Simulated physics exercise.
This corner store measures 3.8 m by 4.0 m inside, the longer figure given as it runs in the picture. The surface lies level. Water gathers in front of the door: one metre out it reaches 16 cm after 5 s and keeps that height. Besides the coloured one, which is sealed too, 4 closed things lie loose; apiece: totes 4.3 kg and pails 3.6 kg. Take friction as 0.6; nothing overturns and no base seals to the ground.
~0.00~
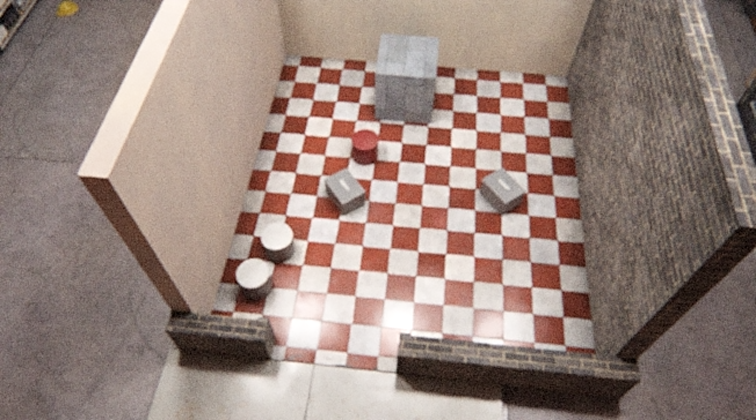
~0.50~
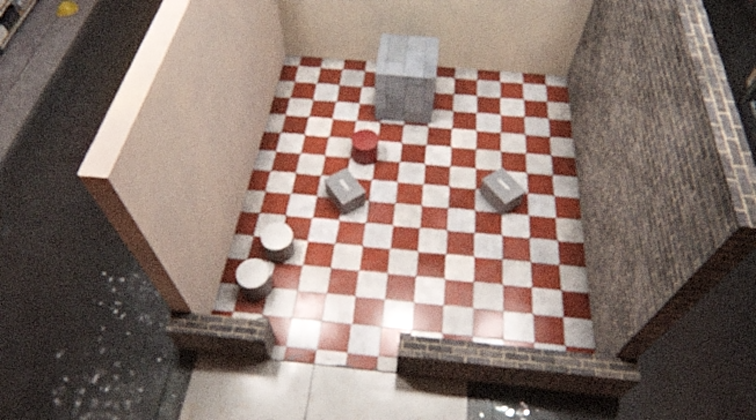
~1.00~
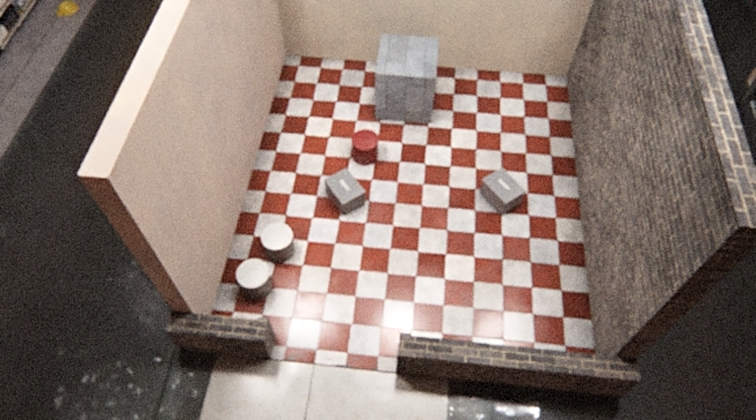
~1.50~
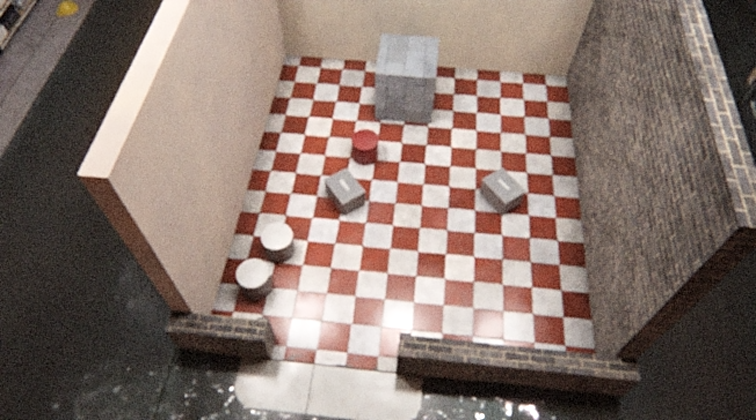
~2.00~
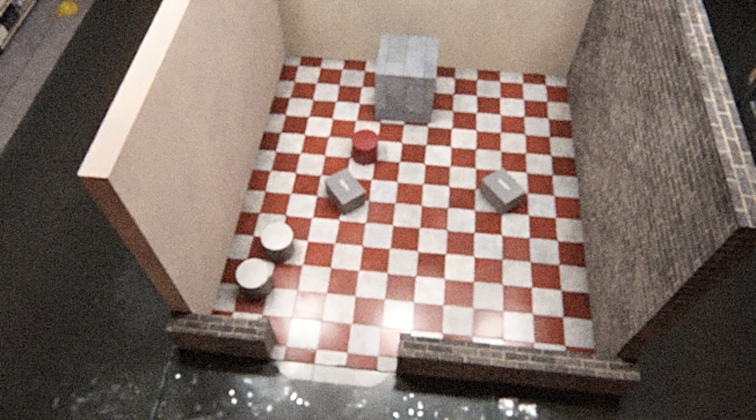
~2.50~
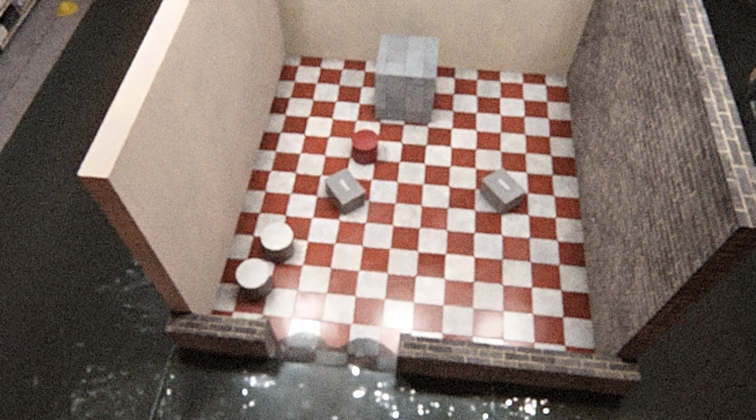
Outside the doorway of a small store with a red and white checked floor, dark water spread over the pale paving up to the entrance, while the red pail and the loose things inside stayed still.
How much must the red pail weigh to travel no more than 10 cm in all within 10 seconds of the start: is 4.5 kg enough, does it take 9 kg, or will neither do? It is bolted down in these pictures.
Verdict: Only the higher weight holds it.
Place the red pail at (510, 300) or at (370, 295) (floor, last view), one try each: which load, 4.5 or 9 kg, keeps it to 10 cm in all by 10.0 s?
In that order: The smaller is enough; neither is enough.
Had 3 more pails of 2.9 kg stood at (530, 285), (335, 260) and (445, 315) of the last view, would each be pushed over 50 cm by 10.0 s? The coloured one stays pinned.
In that order: Under, past it, under.
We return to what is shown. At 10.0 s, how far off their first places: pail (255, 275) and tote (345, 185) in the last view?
In turn: 5 cm, 200 cm.
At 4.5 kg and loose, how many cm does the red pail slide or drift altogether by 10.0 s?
Some 60 cm in all.
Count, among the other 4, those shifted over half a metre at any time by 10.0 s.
That makes 2.
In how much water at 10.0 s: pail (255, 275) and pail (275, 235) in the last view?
About 4 and 6 cm.
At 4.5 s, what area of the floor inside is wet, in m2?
Roughly 3.0 m2.
After 3.5 s the red pail would be 0 cm from its start with 4.5 kg and 0 cm from its start with 9 kg; 0 cm of water round it then.
After 4.5 s the red pail would be 0 cm from its start with 4.5 kg and 0 cm from its start with 9 kg; 0 cm of water round it then.
After 7.0 s the red pail would be 6 cm from its start with 4.5 kg and 0 cm from its start with 9 kg; 4 cm of water round it then.
After 10.0 s the red pail would be 55 cm from its start with 4.5 kg and 0 cm from its start with 9 kg; 6 cm of water round it then.
